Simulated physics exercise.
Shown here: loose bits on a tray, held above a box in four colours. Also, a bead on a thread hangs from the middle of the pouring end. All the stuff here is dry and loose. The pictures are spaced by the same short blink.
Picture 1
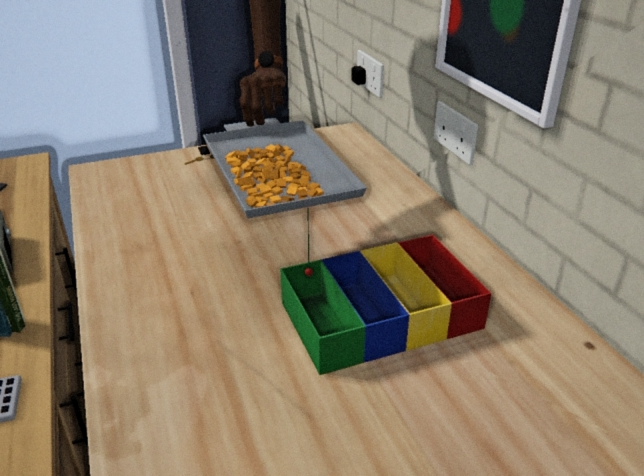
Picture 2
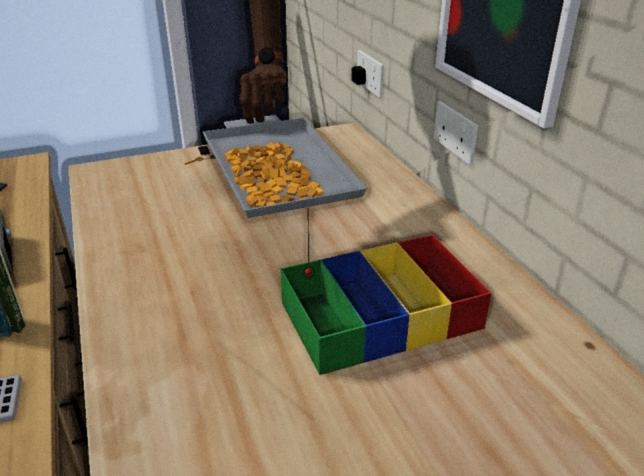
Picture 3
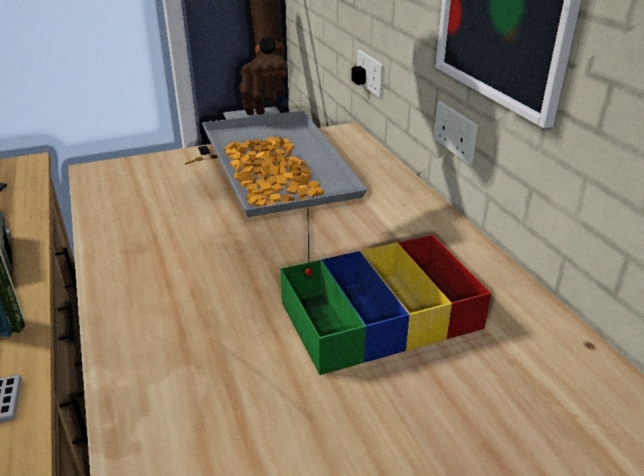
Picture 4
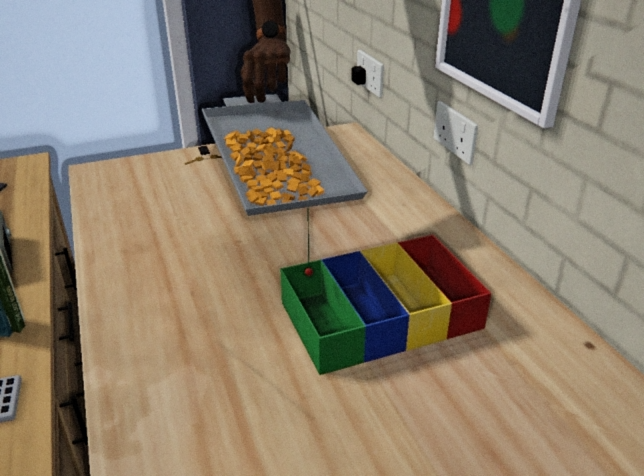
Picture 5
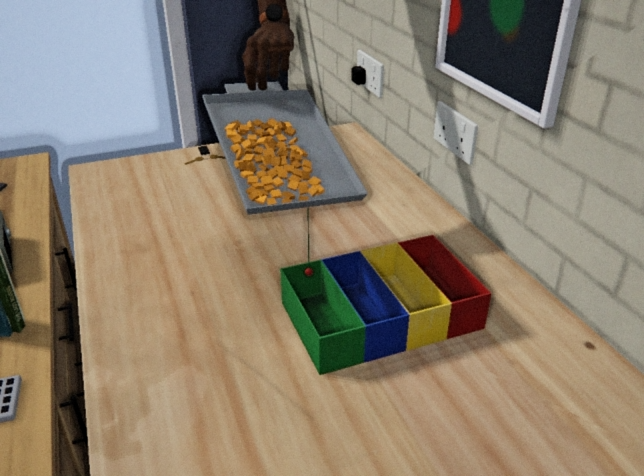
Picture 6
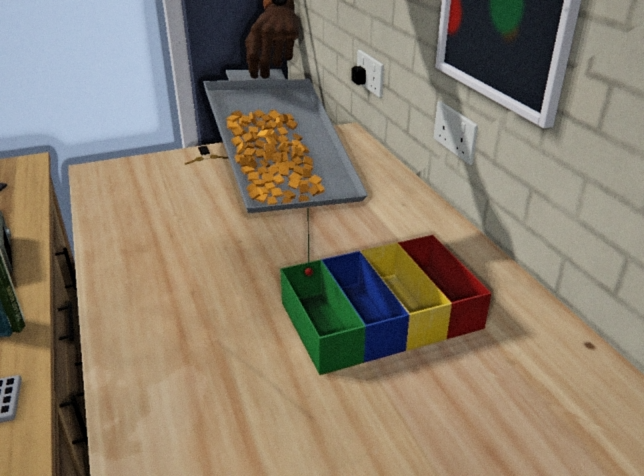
A grey tray of small orange crackers rests at the back of a pale wooden tabletop beside a brick wall, seen from above at an angle. Nearer stands an open box with green, blue, yellow and red cells from left to right, a red bead hanging over the green. A dark brown hand moves behind the tray as its far end rises steadily, the camera still.
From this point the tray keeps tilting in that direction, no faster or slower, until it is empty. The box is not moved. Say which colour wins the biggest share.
Blue wins the biggest share.
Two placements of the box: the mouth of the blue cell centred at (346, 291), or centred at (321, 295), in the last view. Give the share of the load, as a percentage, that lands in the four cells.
In turn 100 and 100 in a hundred.
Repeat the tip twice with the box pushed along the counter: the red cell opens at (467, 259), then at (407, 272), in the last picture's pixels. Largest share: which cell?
At the first place green, at the second the yellow cell.
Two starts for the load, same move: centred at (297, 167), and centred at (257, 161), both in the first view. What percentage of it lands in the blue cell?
Roughly 70 and 60 percent, in that order.
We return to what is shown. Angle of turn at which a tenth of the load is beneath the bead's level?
80°.
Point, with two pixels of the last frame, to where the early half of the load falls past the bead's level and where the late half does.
I'd say close to (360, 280) at first and close to (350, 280) later on.
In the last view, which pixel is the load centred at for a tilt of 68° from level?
Somewhere around pixel (324, 186) in the last picture.
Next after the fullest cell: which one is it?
Place 2: That green cell.
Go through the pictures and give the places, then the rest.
The first frame shows corners of the pouring end at (247, 208) and (363, 187), level; middle of the load at (275, 175), small crackers; bead on its thread at (309, 272); green cell at (342, 347); blue cell at (386, 335); yellow cell at (429, 323); red cell at (469, 313).
The second frame shows corners of the pouring end at (247, 208) and (363, 187), level; middle of the load at (275, 174).
The third frame shows corners of the pouring end at (248, 208) and (364, 188), tipped barely, lowest at the right corner; middle of the load at (275, 170).
The fourth frame shows corners of the pouring end at (248, 207) and (364, 190), tipped a little, lowest at the right corner; middle of the load at (275, 165).
The fifth frame shows corners of the pouring end at (249, 206) and (364, 192), tipped clearly, lowest at the right corner; middle of the load at (269, 154).
The sixth frame shows corners of the pouring end at (250, 205) and (365, 194), tipped clearly, lowest at the right corner; middle of the load at (277, 155); green cell at (342, 347); blue cell at (386, 335); yellow cell at (429, 323); red cell at (469, 313).
Soon after the last picture, tray tipped steeply; nearly all on the tray; a small part falling or outside the box.
A little later, tray tipped past a quarter turn; a stray few on the tray; about half in the blue cell; about a quarter in the green cell; a small part in the yellow cell; about a quarter falling or outside the box.
Later still, tray tipped past a quarter turn; about two thirds in the blue cell; about a quarter in the green cell; a small part in the yellow cell; a small part falling or outside the box.
At rest, tray tipped past a quarter turn; about two thirds in the blue cell; about a quarter in the green cell; a small part in the yellow cell; none in the red cell; a small part outside the box.
